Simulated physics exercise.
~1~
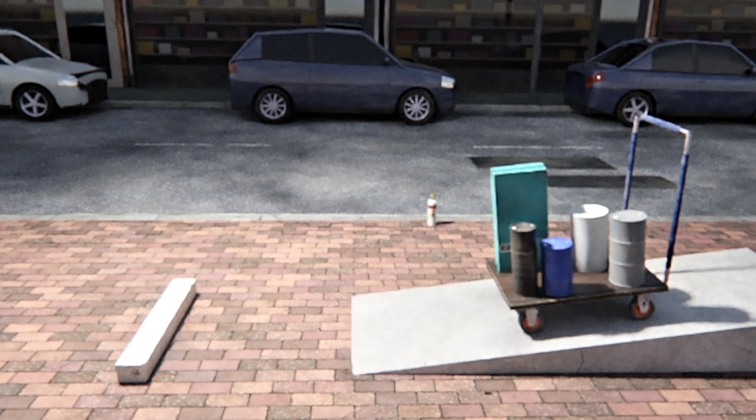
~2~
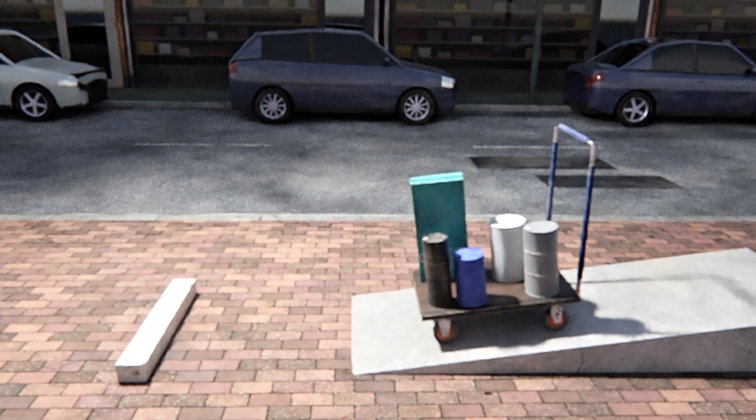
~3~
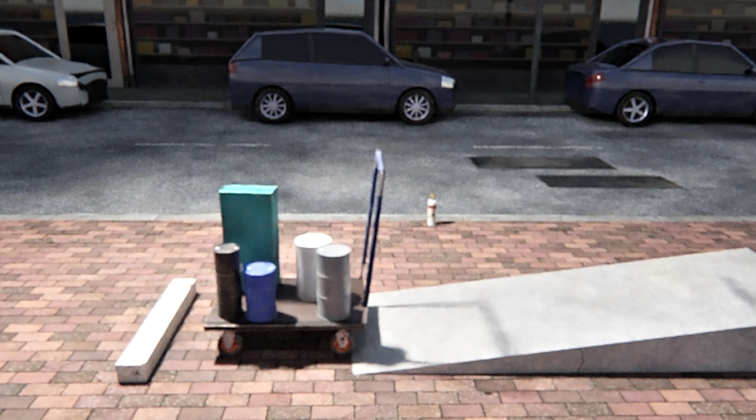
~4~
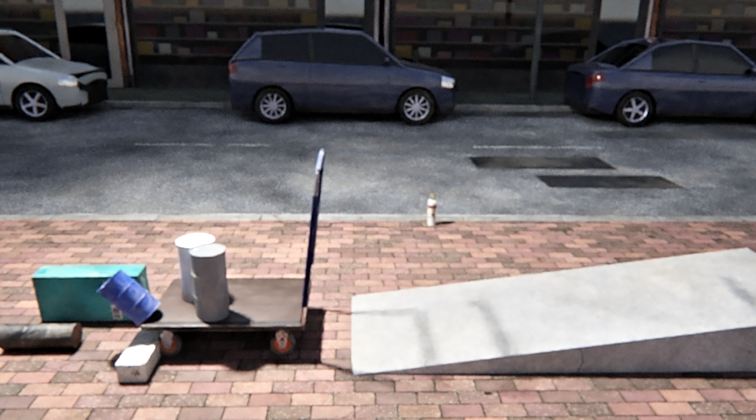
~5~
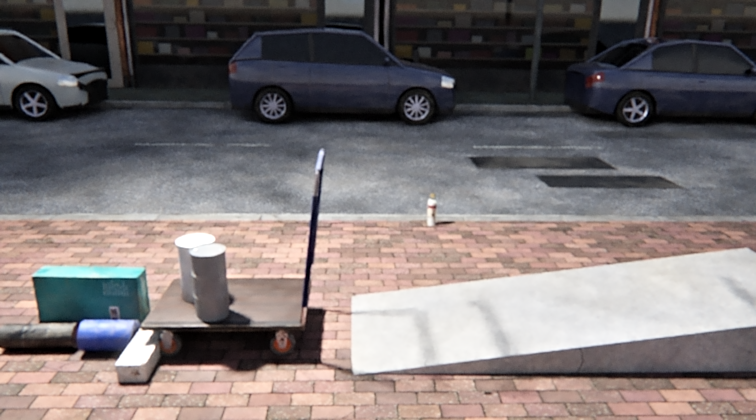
Loaded flat trolley rolling left down a ramp into a kerb, spilling turquoise box, black and blue canisters, two pale containers staying upright.
